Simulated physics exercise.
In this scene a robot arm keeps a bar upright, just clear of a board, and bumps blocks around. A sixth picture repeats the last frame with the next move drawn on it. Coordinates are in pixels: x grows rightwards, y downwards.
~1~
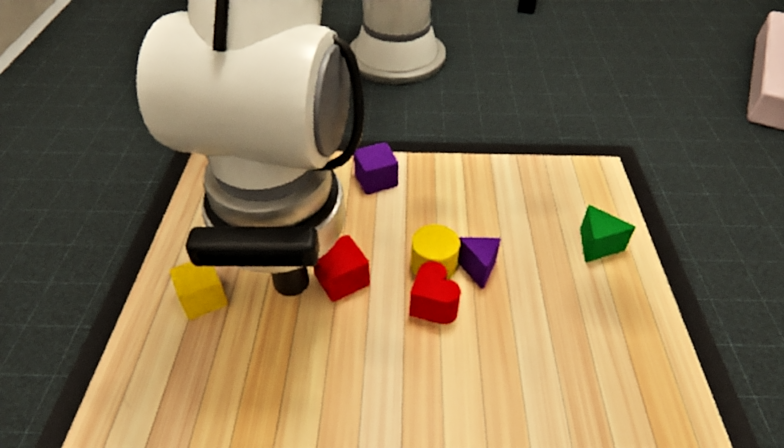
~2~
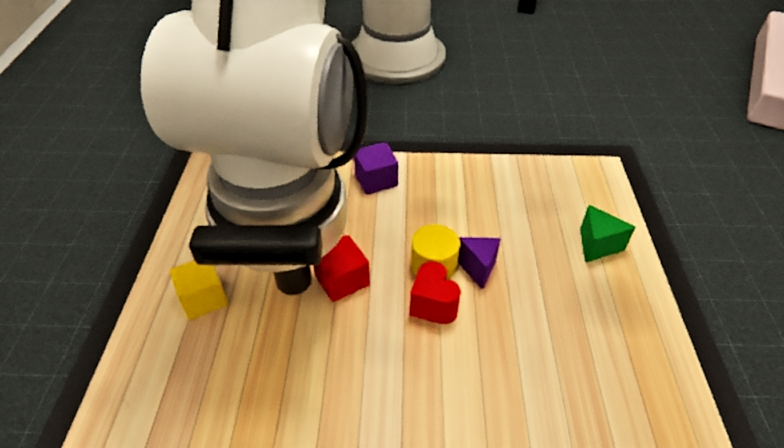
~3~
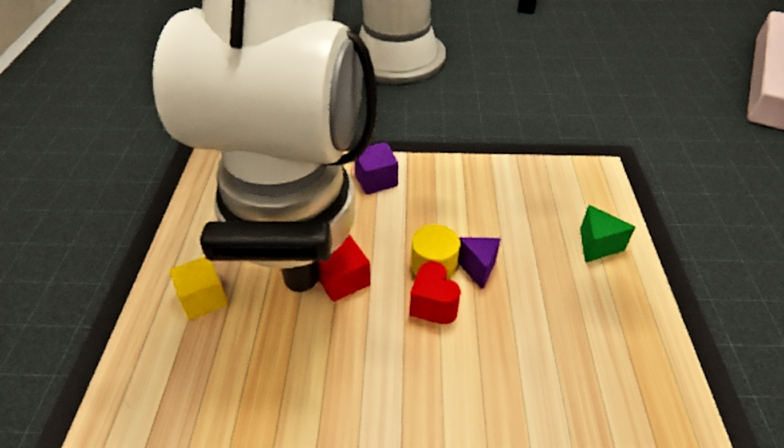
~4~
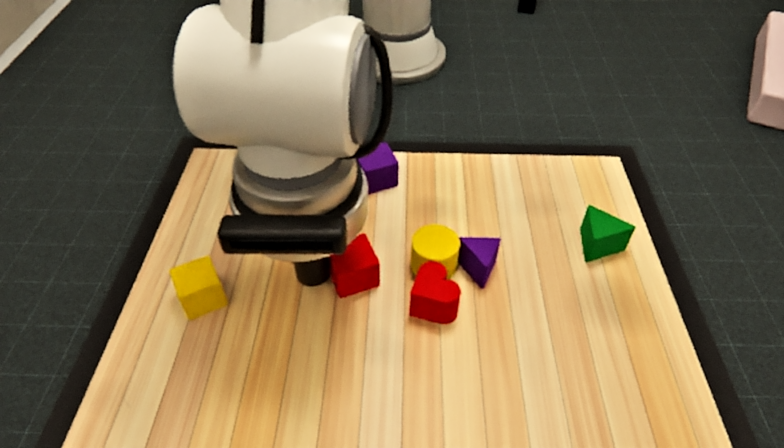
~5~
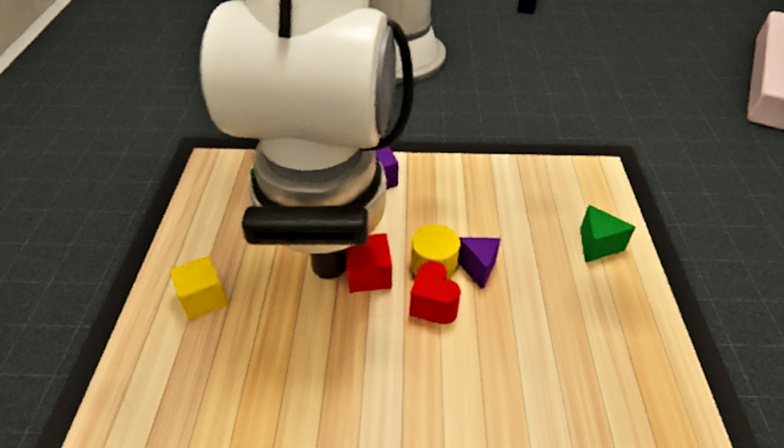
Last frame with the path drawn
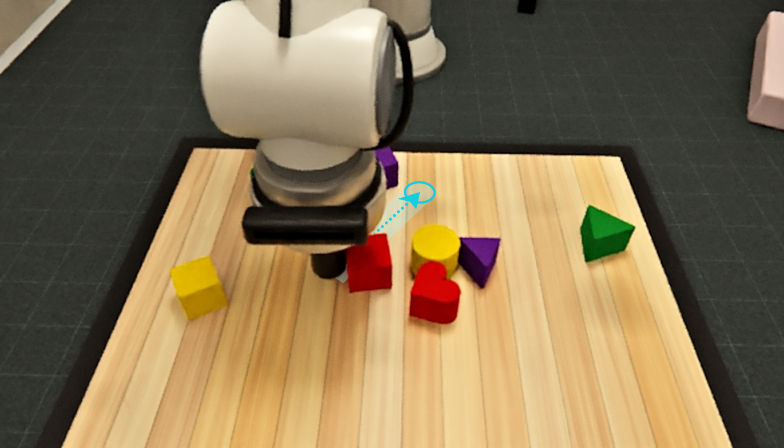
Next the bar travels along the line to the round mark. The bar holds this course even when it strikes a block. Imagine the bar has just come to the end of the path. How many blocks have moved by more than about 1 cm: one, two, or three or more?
Blocks moved: One.
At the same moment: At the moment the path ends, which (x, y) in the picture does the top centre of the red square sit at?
At (388, 244).
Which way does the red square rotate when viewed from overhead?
If we look at it from overhead, the red square pivots clockwise.
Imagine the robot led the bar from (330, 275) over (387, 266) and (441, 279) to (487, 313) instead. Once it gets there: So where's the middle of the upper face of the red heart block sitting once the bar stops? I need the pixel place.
Roughly at (461, 312).
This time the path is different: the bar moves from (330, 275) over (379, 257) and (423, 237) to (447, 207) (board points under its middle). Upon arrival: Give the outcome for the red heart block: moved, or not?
The answer is that it remains undisturbed.
The drawn path runs from (330, 275) to (420, 192).
What follows on the original path. One third of the way, bar at (362, 236); red square at (387, 244), turned 40° clockwise; yellow cylinder at (441, 242).
Two thirds of the way, bar at (393, 208); red square at (388, 244), turned 45° clockwise; yellow cylinder at (441, 242).
At the end, bar at (420, 183); red square at (388, 244), turned 45° clockwise; purple square not moved; yellow cylinder at (441, 242).
